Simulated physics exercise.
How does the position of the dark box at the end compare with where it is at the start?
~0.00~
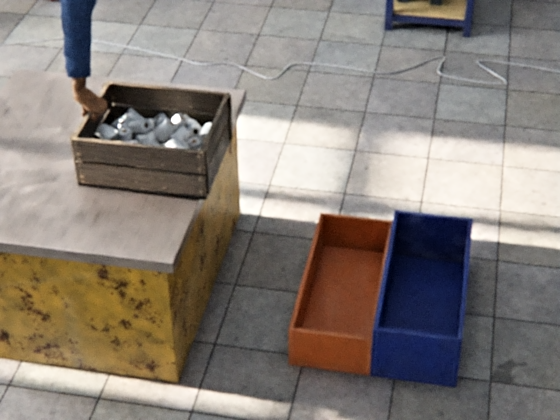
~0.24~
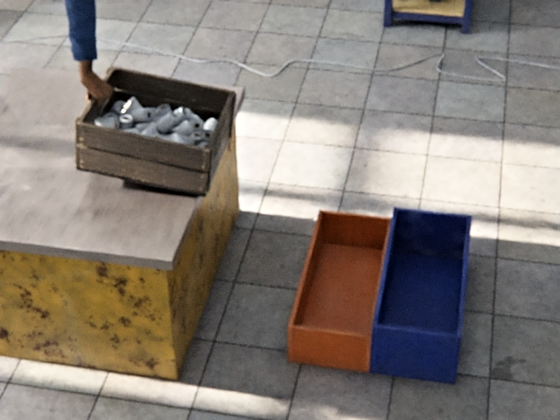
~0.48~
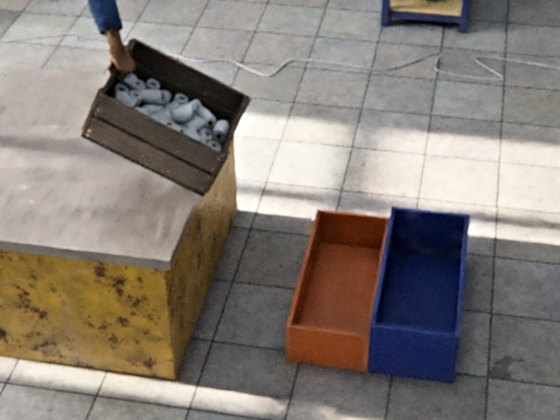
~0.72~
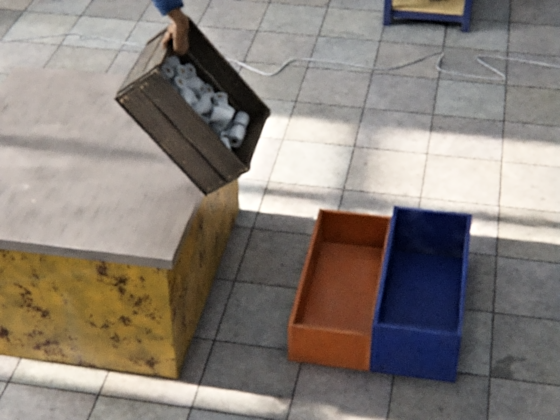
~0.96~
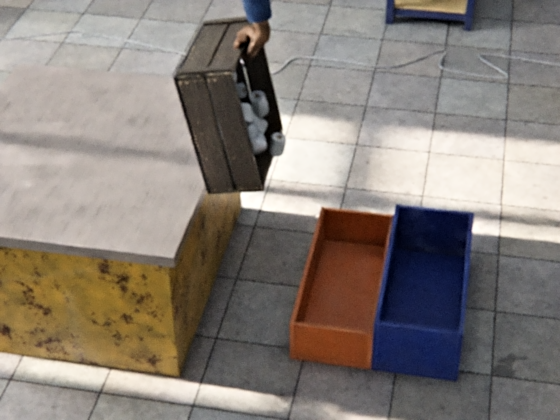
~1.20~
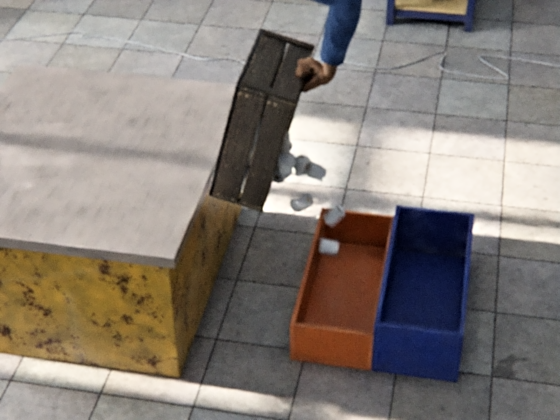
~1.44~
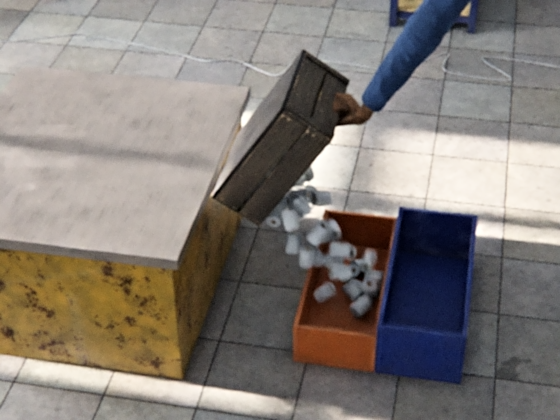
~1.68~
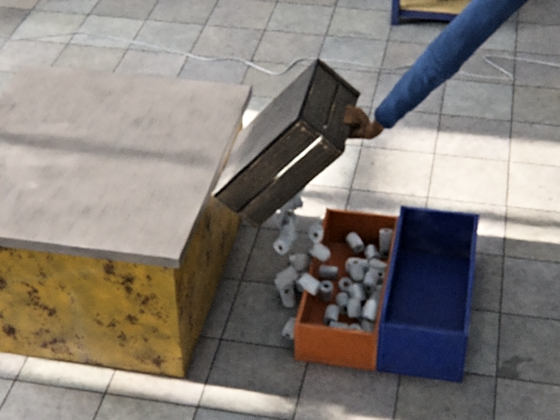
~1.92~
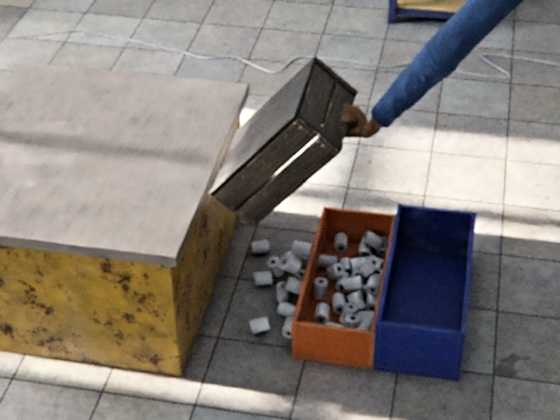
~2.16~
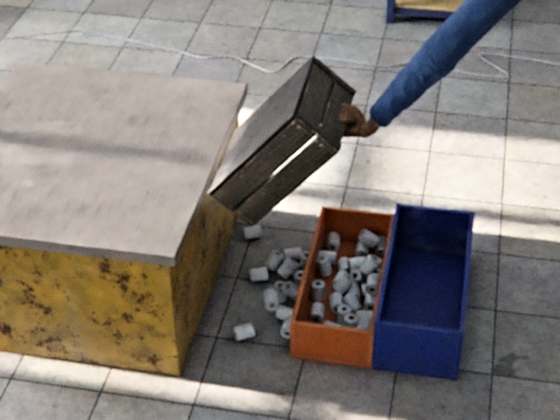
At the start the box sits upright on top of the bench, near its far right corner. By the end it is further to the right, held tipped over past the bench's edge, above the floor beside the orange tote.
